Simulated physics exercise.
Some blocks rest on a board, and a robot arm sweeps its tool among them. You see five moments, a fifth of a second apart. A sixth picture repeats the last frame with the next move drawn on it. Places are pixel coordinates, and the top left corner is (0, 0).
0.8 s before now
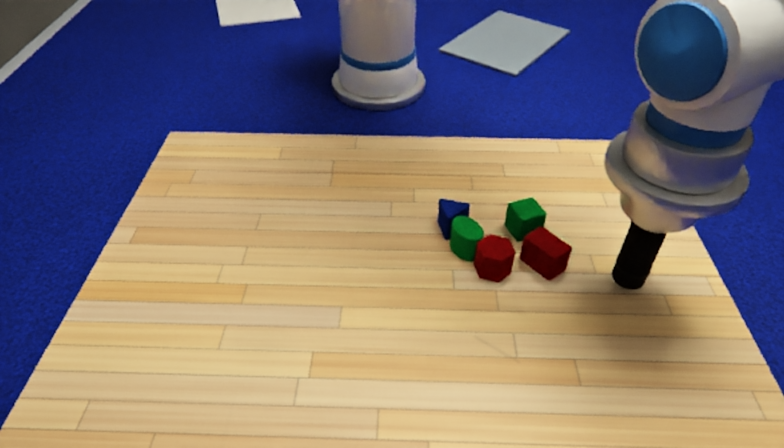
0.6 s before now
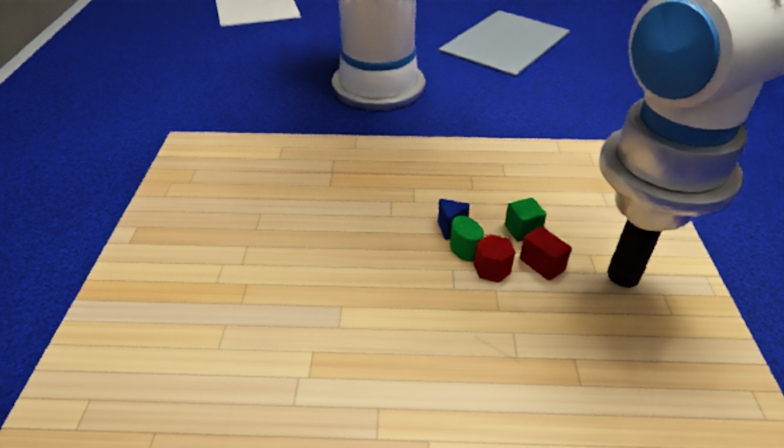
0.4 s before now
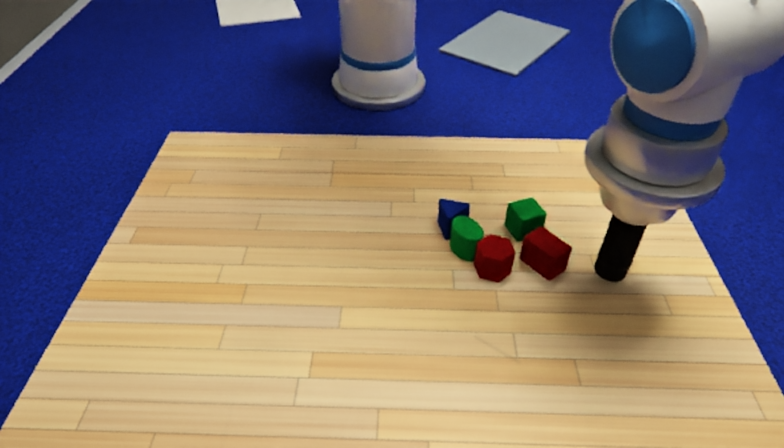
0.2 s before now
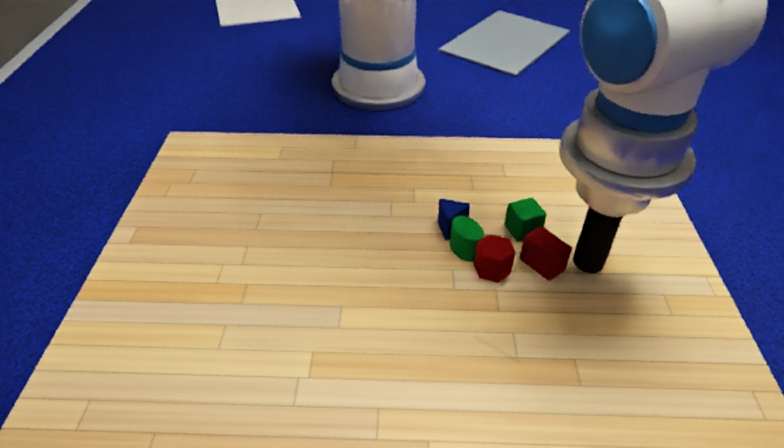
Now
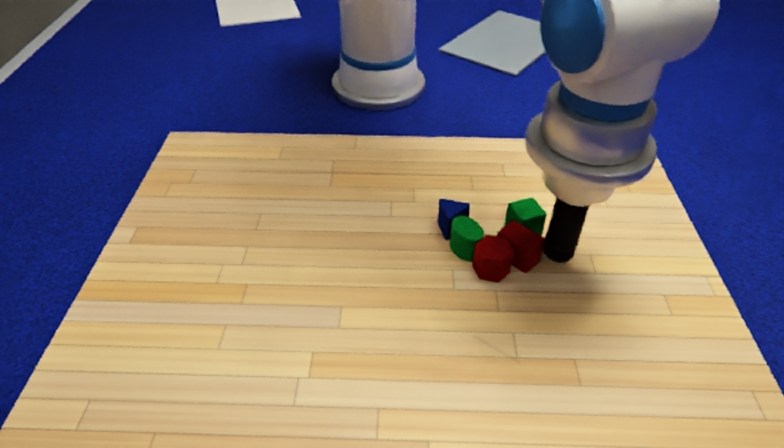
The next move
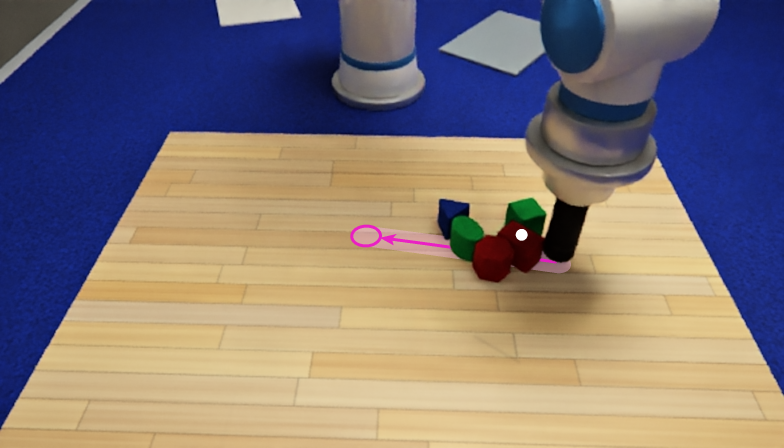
Robot arm sliding its black tool leftward across a wooden board, then pushing a red block left toward the clustered blocks.
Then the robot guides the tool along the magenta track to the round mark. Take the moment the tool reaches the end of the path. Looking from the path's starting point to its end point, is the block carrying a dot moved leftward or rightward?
It is pushed towards the right-hand side.
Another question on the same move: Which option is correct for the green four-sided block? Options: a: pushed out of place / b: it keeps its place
The answer is b.
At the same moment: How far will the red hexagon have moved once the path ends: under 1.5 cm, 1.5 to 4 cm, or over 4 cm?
Offset: 1.5 to 4 cm.
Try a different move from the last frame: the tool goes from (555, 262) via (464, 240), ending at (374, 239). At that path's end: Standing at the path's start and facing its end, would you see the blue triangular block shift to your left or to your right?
It's set to shift right.
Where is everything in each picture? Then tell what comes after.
In the first picture, lower end of the tool (628, 279), tops of blocks, blue triangular block (453, 206), green oval block (468, 227), red hexagon (496, 247), red oblong block (548, 241), green four-sided block (528, 208).
In the second picture, tool (623, 277), blocks as before.
In the third picture, tool (610, 271), blocks as before.
In the fourth picture, tool (588, 263), blocks as before.
In the fifth picture, tool (558, 253), blue triangular block (453, 206), green oval block (468, 227), red hexagon (495, 247), red oblong block (522, 235), green four-sided block (528, 208).
The drawn path runs straight from (555, 262) to (366, 236); the dot is on the red oblong block.
On the path given first. One third of the way, tool (491, 244); blue triangular block (442, 200), turned 35° clockwise; green oval block (433, 224), turned 25° anticlockwise; red hexagon (475, 251), turned 45° anticlockwise; red oblong block (461, 217), turned 35° clockwise.
Two thirds of the way, tool (428, 235); blue triangular block (436, 186), turned 55° clockwise; green oval block (386, 212), turned 80° anticlockwise; red hexagon (473, 252), turned 55° anticlockwise; red oblong block (422, 204), turned 120° clockwise.
At the end, tool (366, 227); blue triangular block (436, 186), turned 55° clockwise; green oval block (343, 202), turned 80° anticlockwise; red hexagon (473, 252), turned 55° anticlockwise; red oblong block (418, 201), turned 140° clockwise; green four-sided block not moved.
